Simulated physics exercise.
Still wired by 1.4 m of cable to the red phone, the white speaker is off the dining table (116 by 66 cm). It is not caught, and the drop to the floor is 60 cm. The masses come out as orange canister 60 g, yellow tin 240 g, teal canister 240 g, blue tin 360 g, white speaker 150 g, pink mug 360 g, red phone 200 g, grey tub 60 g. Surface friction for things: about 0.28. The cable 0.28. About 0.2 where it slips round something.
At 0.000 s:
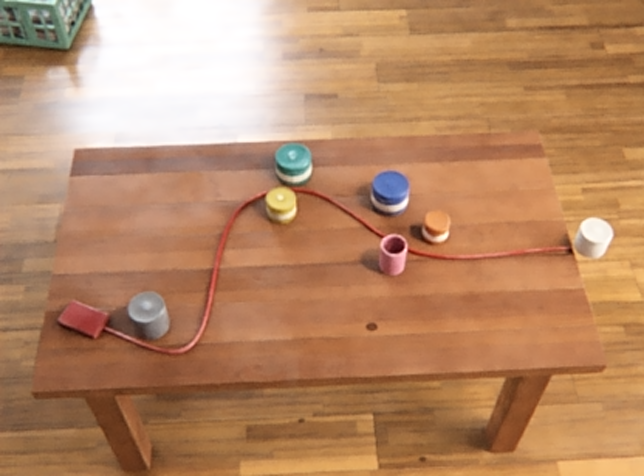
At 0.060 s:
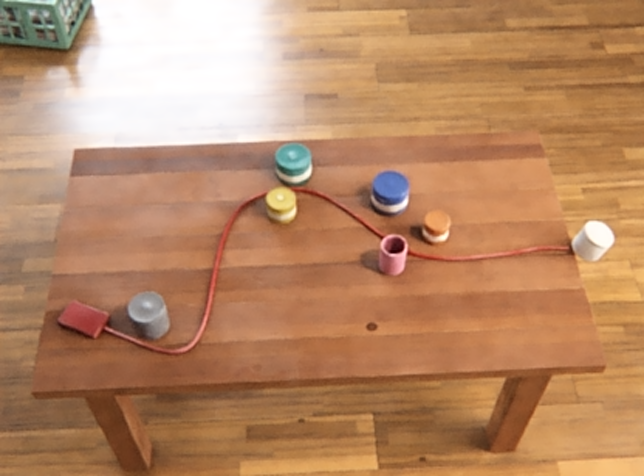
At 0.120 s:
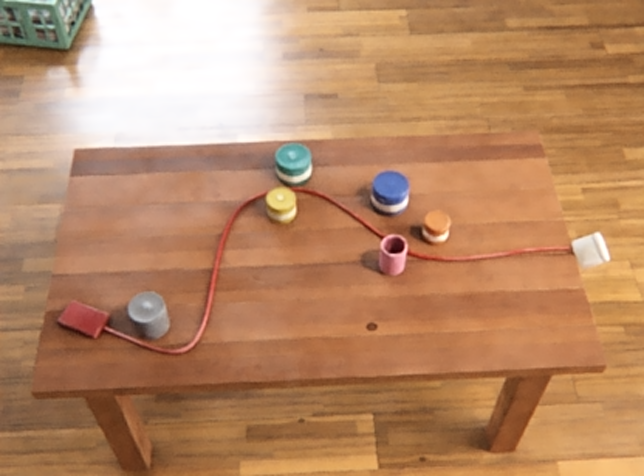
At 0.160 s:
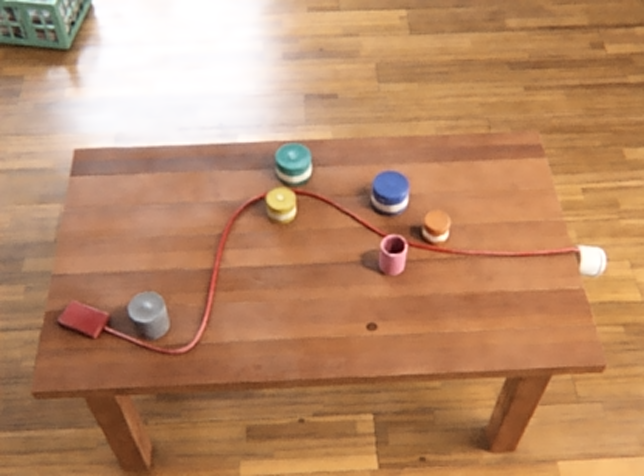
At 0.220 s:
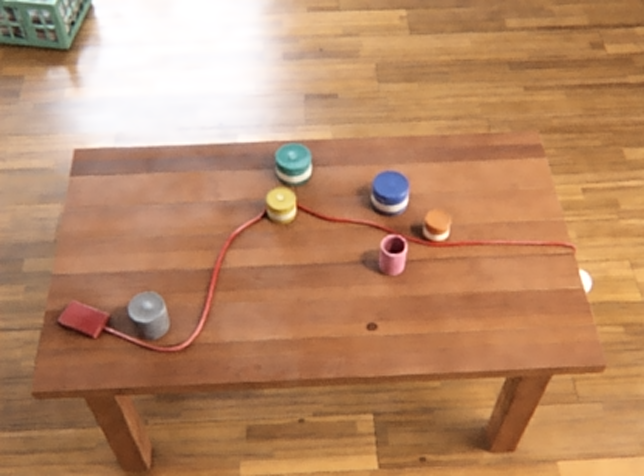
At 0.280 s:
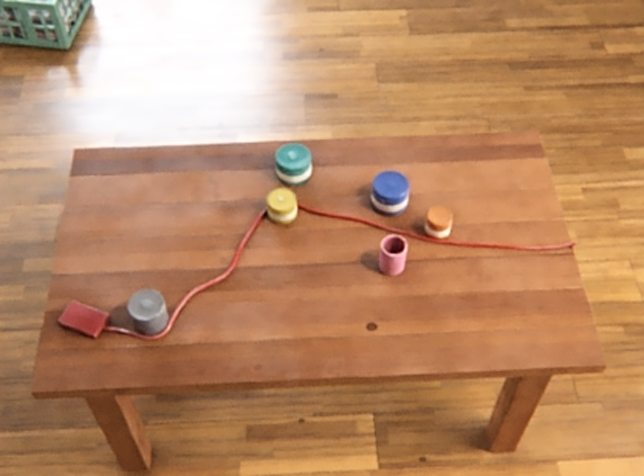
The white speaker drops past the table's right edge and out of sight, drawing the red cable tighter.
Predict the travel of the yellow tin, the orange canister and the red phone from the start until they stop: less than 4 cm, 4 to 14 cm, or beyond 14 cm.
Prediction: The yellow tin - 4 to 14 cm; the orange canister - 4 to 14 cm; the red phone - beyond 14 cm.
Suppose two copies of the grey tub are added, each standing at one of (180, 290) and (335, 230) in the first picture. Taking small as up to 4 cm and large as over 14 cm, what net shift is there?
Taking them in that order, the first shows a medium amount of movement and the second shows only a little movement.
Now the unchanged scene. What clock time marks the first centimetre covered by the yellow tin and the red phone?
Yellow tin 0.32 s; red phone 0.42 s, roughly.
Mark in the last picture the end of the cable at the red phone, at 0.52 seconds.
It's at around pixel (124, 302).
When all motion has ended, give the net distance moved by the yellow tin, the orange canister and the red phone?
About: Yellow tin 6 cm, orange canister 8 cm, red phone 20 cm.
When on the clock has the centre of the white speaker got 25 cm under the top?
Answer: 0.34 s on the clock.
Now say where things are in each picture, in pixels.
In the first picture, yellow tin (281, 198); orange canister (437, 220); red phone (83, 317); cable runs through (516, 252) (218, 256) (165, 351).
In the second picture, white speaker (596, 233); cable runs through (514, 253) (165, 351).
In the third picture, white speaker (590, 251); cable runs through (513, 252) (165, 351).
In the fourth picture, white speaker (586, 261); cable runs through (525, 254) (165, 351).
In the fifth picture, white speaker (572, 281); cable runs through (553, 243) (306, 210) (165, 350).
In the sixth picture, yellow tin (282, 199); orange canister (440, 215); red phone (83, 318); cable runs through (458, 244) (334, 216) (246, 238).
At 0.5 s, the cable's tail end at (124, 302); orange canister 7 cm off its start, yellow tin 5 cm off its start, red phone 4 cm off its start.
At 0.7 s, the cable's tail end at (150, 281); red phone 11 cm off its start, orange canister 7 cm off its start, yellow tin 7 cm off its start.
At 1.0 s, the cable's tail end at (183, 268); red phone 19 cm off its start at (162, 273), orange canister 7 cm off its start at (448, 197), yellow tin 7 cm off its start at (295, 219).
At 1.2 s, the cable's tail end at (188, 265); red phone 20 cm off its start, orange canister 7 cm off its start, yellow tin 7 cm off its start.
At 2.4 s, the cable's tail end at (188, 265); red phone 20 cm off its start at (167, 271), orange canister 7 cm off its start at (448, 197), yellow tin 7 cm off its start at (295, 219), grey tub 26 cm off its start at (110, 214).
